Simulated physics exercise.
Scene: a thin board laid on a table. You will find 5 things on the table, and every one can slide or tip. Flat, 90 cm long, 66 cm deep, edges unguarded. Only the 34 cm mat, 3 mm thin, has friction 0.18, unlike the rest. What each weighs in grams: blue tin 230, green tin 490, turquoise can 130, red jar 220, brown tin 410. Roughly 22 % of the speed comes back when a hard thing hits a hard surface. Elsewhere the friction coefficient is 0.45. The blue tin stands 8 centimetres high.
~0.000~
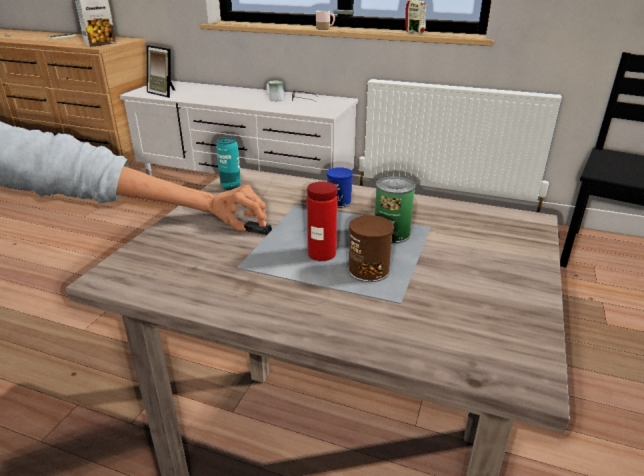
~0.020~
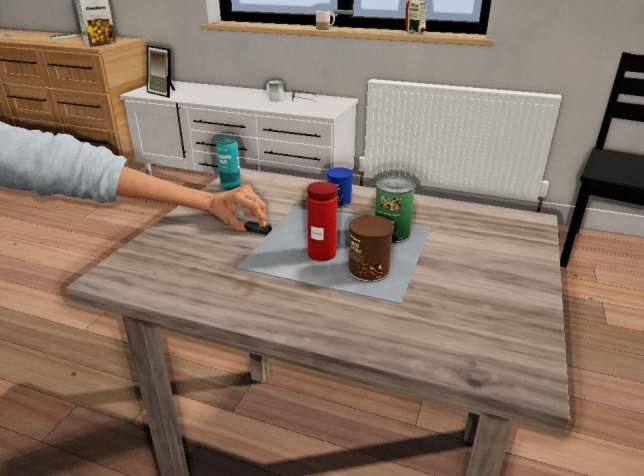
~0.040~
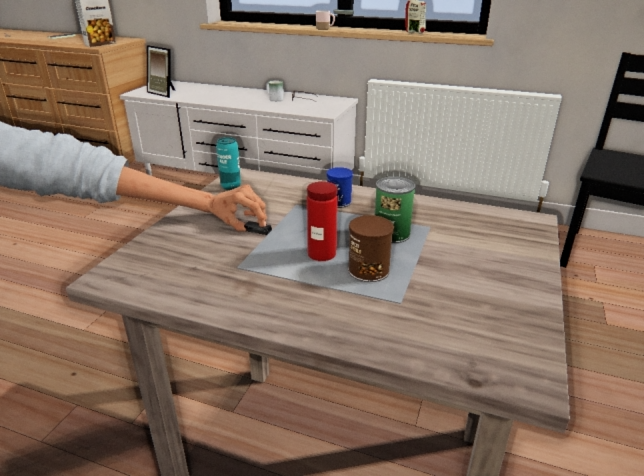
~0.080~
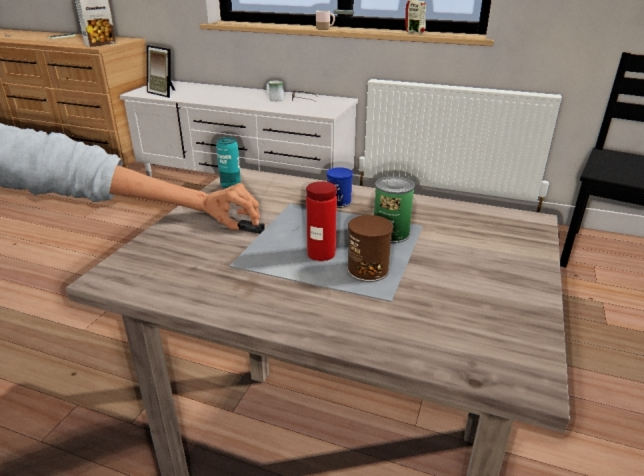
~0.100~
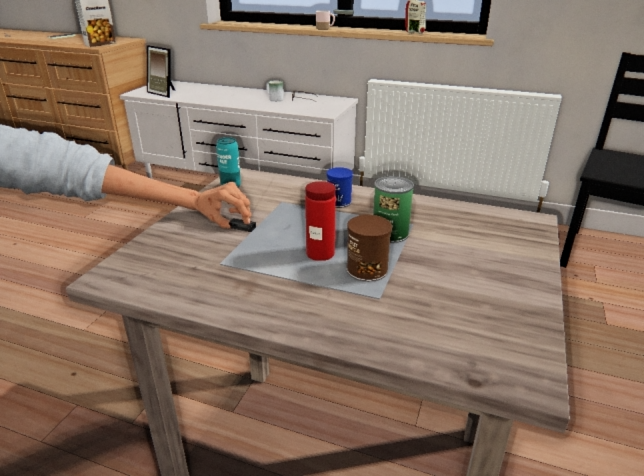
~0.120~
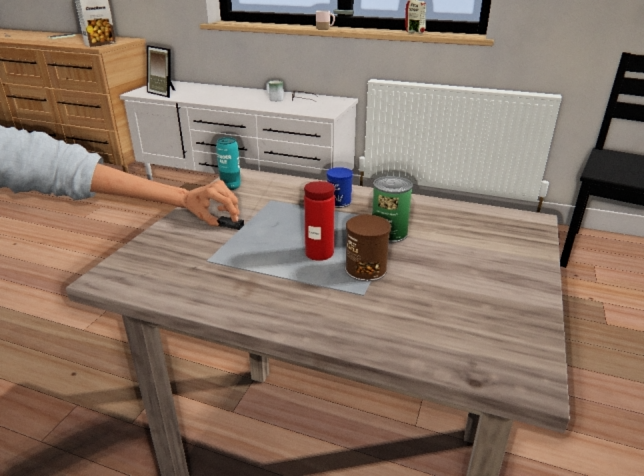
The footage shows a hand gripping the edge of a thin grey mat on a wooden table, at first still, then drawing it gradually left beneath the red jar, brown tin and green tin, which barely shift.
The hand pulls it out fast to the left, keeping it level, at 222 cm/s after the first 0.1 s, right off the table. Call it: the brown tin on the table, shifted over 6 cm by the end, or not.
Not shifted.
After 0.22 s, 29 cm of pull; brown tin moved 2 cm near (362, 248); red jar moved 3 cm; green tin moved 2 cm.
After 0.32 s, 51 cm of pull; brown tin moved 2 cm near (362, 248); red jar 5° off upright; green tin moved 2 cm.
After 0.42 s, 73 cm of pull; brown tin moved 2 cm near (362, 248); red jar moved 3 cm; green tin moved 2 cm.
After 0.52 s, 91 cm of pull; brown tin moved 2 cm near (362, 248); red jar moved 3 cm; green tin moved 2 cm.
In the end (1.1 s), all 5 under 6 cm from the start. At the end, from the last picture's camera, brown tin near (362, 248).
